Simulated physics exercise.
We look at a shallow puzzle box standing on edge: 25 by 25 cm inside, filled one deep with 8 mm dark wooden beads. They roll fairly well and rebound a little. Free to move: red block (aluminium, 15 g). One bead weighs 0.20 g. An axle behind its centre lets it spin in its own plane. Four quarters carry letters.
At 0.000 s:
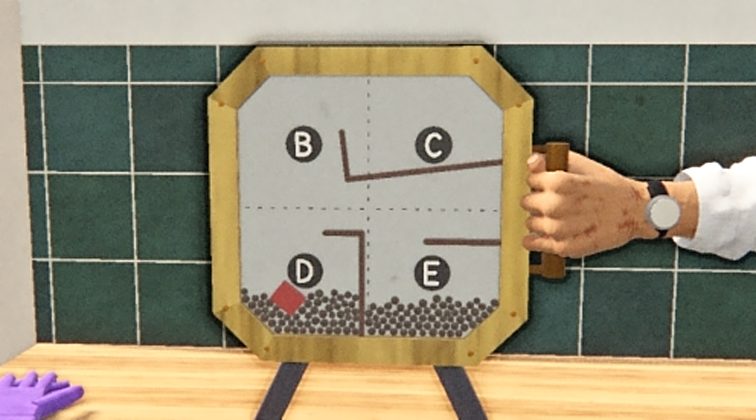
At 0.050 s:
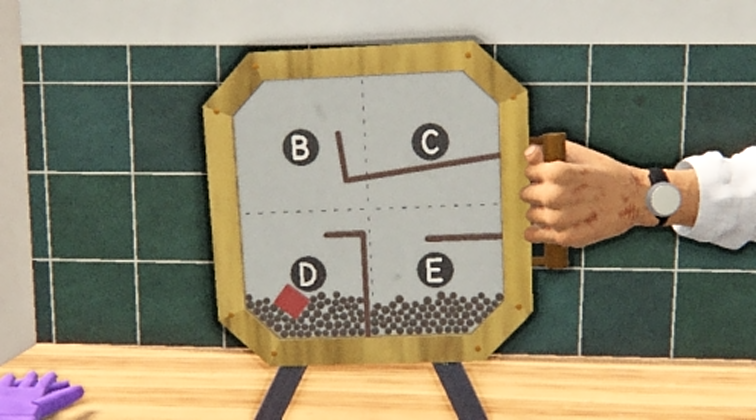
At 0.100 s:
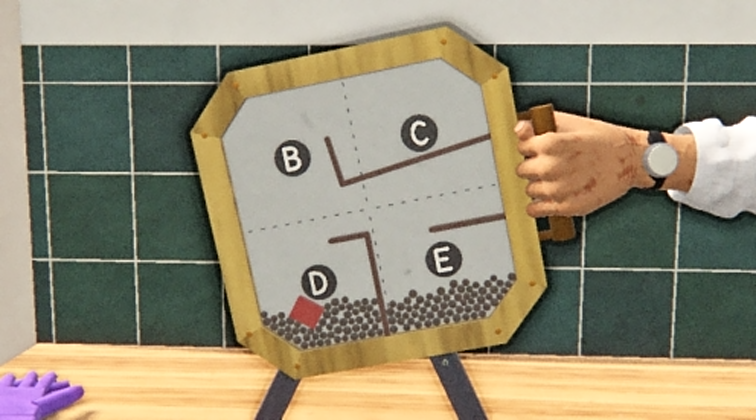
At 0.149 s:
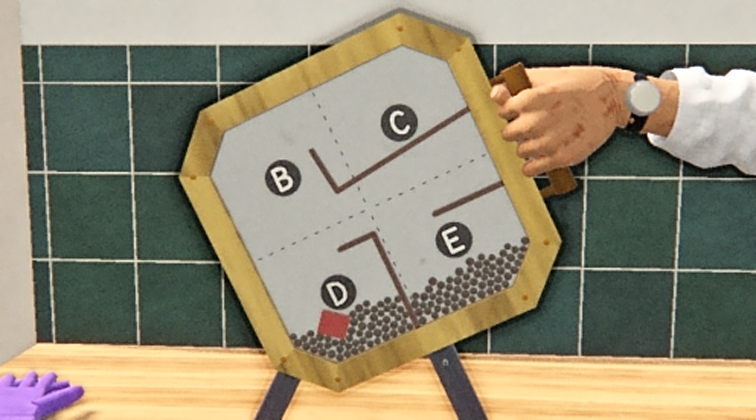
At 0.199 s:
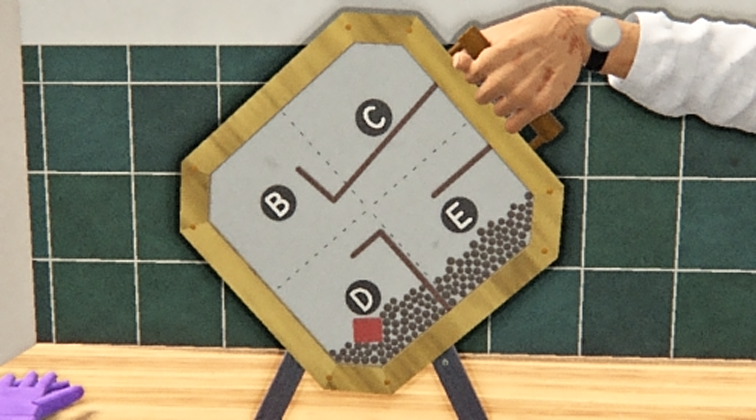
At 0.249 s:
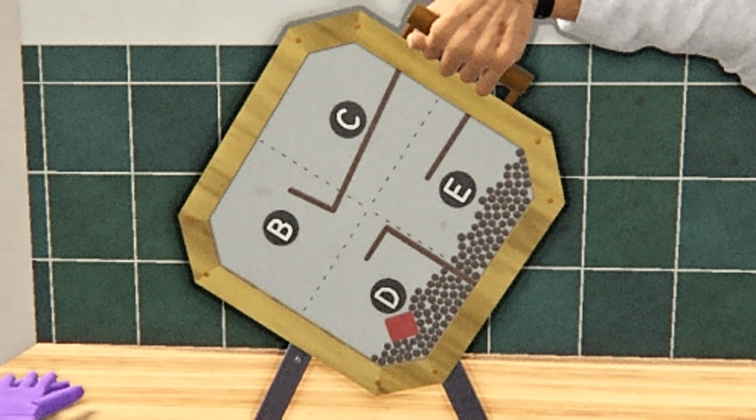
Puzzle box of dark beads and a red block turning anticlockwise as a hand pulls its side handle upward and left.
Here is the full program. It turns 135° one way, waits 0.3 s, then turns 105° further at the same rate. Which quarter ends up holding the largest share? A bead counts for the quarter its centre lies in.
The one marked C.
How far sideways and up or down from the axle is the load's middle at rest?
About 4 cm right and 10 cm below.
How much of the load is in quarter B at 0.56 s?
About 10 per cent.
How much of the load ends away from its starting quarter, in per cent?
About 100 per cent.
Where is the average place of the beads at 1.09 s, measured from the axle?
About 8 cm right and 7 cm below.
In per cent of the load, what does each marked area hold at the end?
Quarter B: 5; quarter C: 95; quarter D: 0; quarter E: 0.
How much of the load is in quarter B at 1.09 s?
About 90 per cent.
After 0.56 s, it stands 135° anticlockwise; the beads' middle is 5 cm right of and level with the centre; B 10 %, C 10 %, D 45 %, E 35 %.
After 1.09 s, it has come round 188° anticlockwise; the beads' middle is 8 cm right of and 7 cm below the centre; B 90 %, C 5 %, D 5 %.
After 1.32 s, it has come round 240° anticlockwise; the beads' middle is 8 cm right of and 4 cm below the centre; B 60 %, C 40 %.
All still by 2.2 s, it has come round 240° anticlockwise; B 5 %, C 95 %, D 0 %, E 0 %.
